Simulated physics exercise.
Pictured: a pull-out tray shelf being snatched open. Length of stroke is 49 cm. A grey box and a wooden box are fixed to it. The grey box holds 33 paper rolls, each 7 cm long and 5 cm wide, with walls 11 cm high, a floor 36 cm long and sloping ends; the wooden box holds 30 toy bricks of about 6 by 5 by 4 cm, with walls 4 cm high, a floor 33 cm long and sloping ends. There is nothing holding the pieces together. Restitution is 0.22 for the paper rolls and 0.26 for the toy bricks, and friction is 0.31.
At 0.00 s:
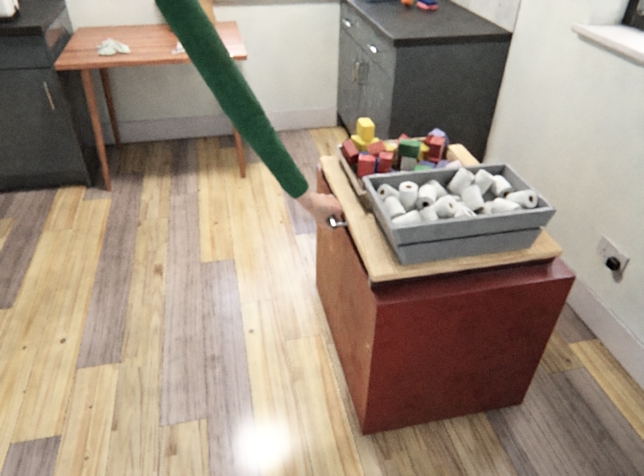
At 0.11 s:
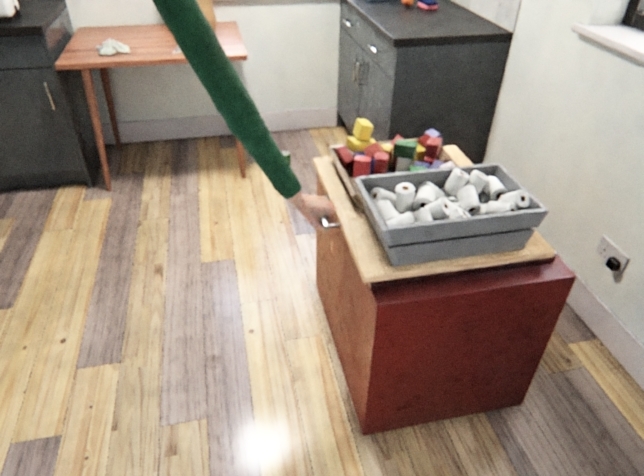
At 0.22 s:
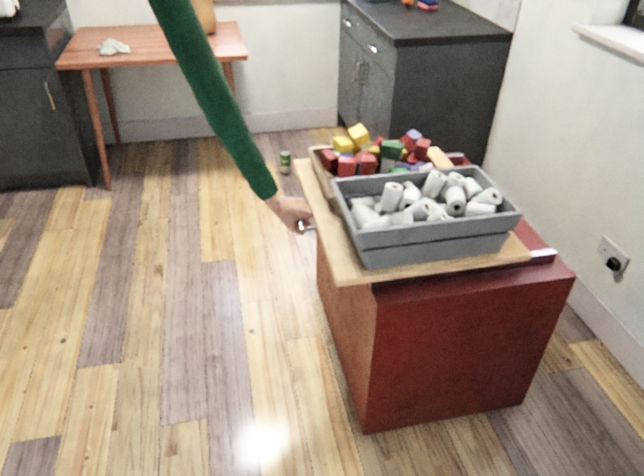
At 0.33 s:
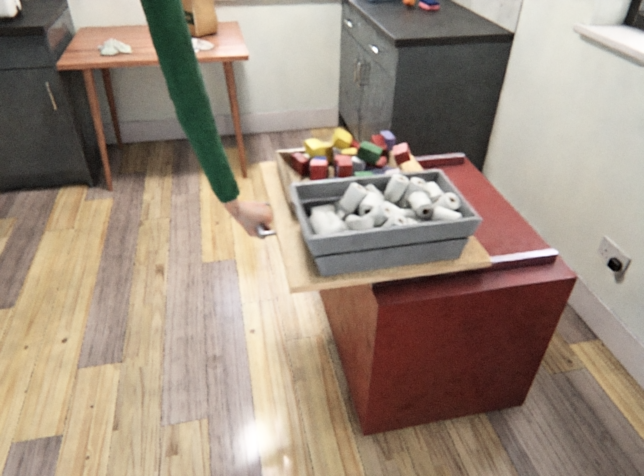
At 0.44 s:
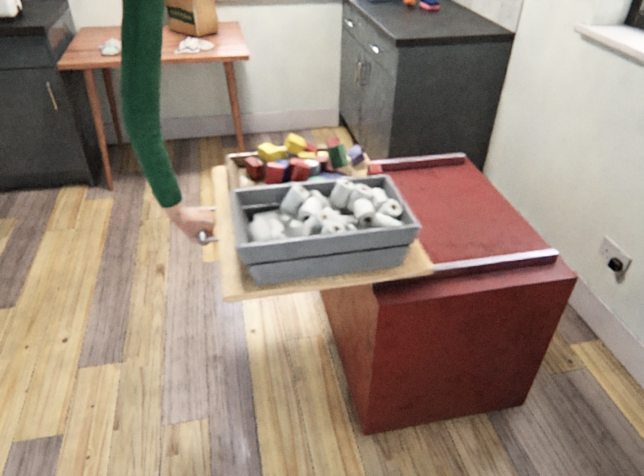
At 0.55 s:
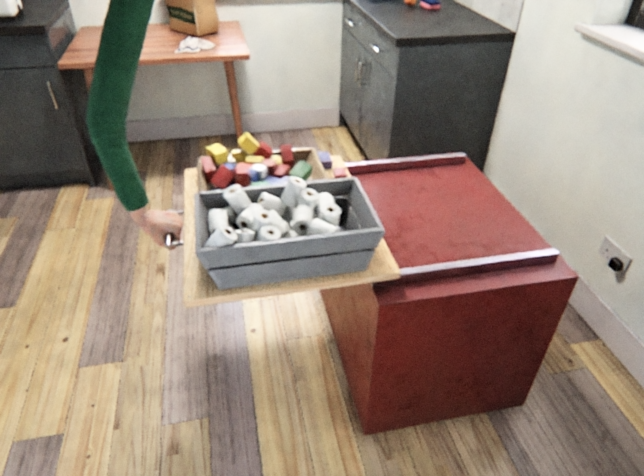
A wooden tray shelf carrying a grey box of white rolls and a wooden box of coloured bricks slides left off a red cabinet, pulled by a green-sleeved arm gripping its handle. The rolls and bricks shift about in their boxes as the shelf extends, baring the cabinet's red top and rails.
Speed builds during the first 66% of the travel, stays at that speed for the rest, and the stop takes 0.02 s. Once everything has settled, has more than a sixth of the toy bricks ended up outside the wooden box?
Yes.
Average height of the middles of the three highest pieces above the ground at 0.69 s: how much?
Roughly 82 centimetres.
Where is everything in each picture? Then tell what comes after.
In the first frame (we follow the rim corner now nearest the camera, unless another is named), wooden box (by its farthest rim corner) at (440, 137); grey box at (396, 227); shelf out by 0 cm; nothing out yet.
Wooden box at (433, 138); grey box at (387, 228); shelf out by 2 cm, in the second frame.
Wooden box at (415, 139); grey box at (359, 231); shelf out by 10 cm, in the third frame.
Wooden box at (384, 142); grey box at (311, 237); shelf out by 22 cm, in the fourth frame.
Wooden box at (339, 146); grey box at (241, 246); shelf out by 39 cm; 2 out, the lowest brick at (374, 174), in the fifth frame.
Wooden box at (313, 148); grey box at (201, 250); shelf out by 49 cm; 2 out, the lowest brick at (323, 161), in the sixth frame.
After 0.69 s, 0 of 33 out of the grey box and 6 of 30 out of the wooden box.
After 0.91 s, 0 of 33 out of the grey box and 8 of 30 out of the wooden box.
When it is over (at 1.34 s), 0 of 33 out of the grey box and 8 of 30 out of the wooden box. Asked share, 8 of 30, 27 per cent.
